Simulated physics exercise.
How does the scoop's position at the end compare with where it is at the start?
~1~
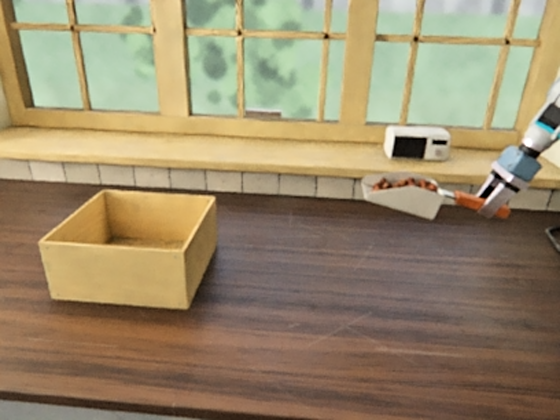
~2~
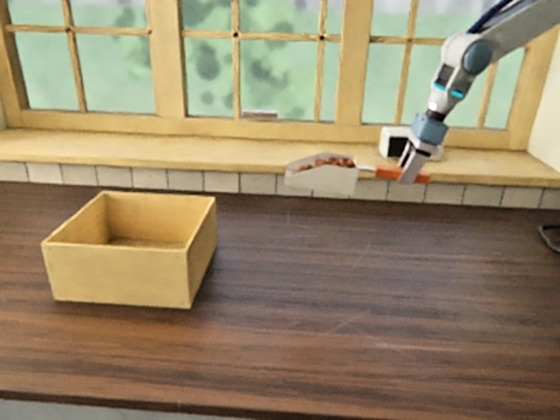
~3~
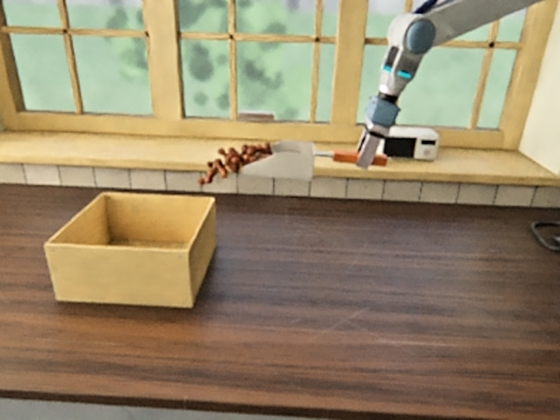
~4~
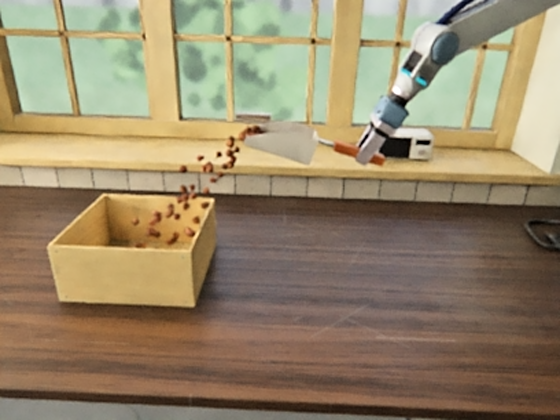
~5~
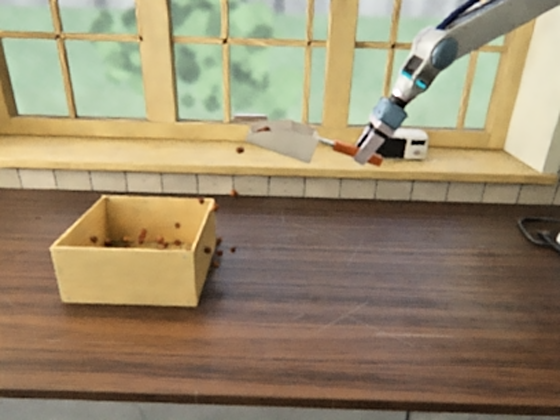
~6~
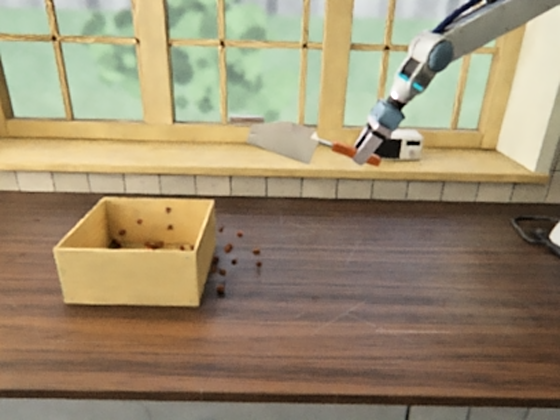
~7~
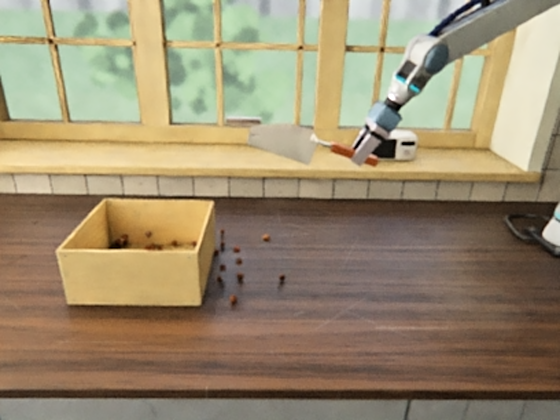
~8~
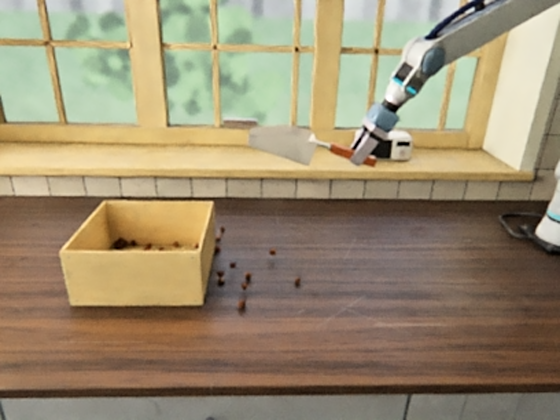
It starts over at the right side of the counter, and by the end it is held farther left and somewhat higher, closer to the yellow box.
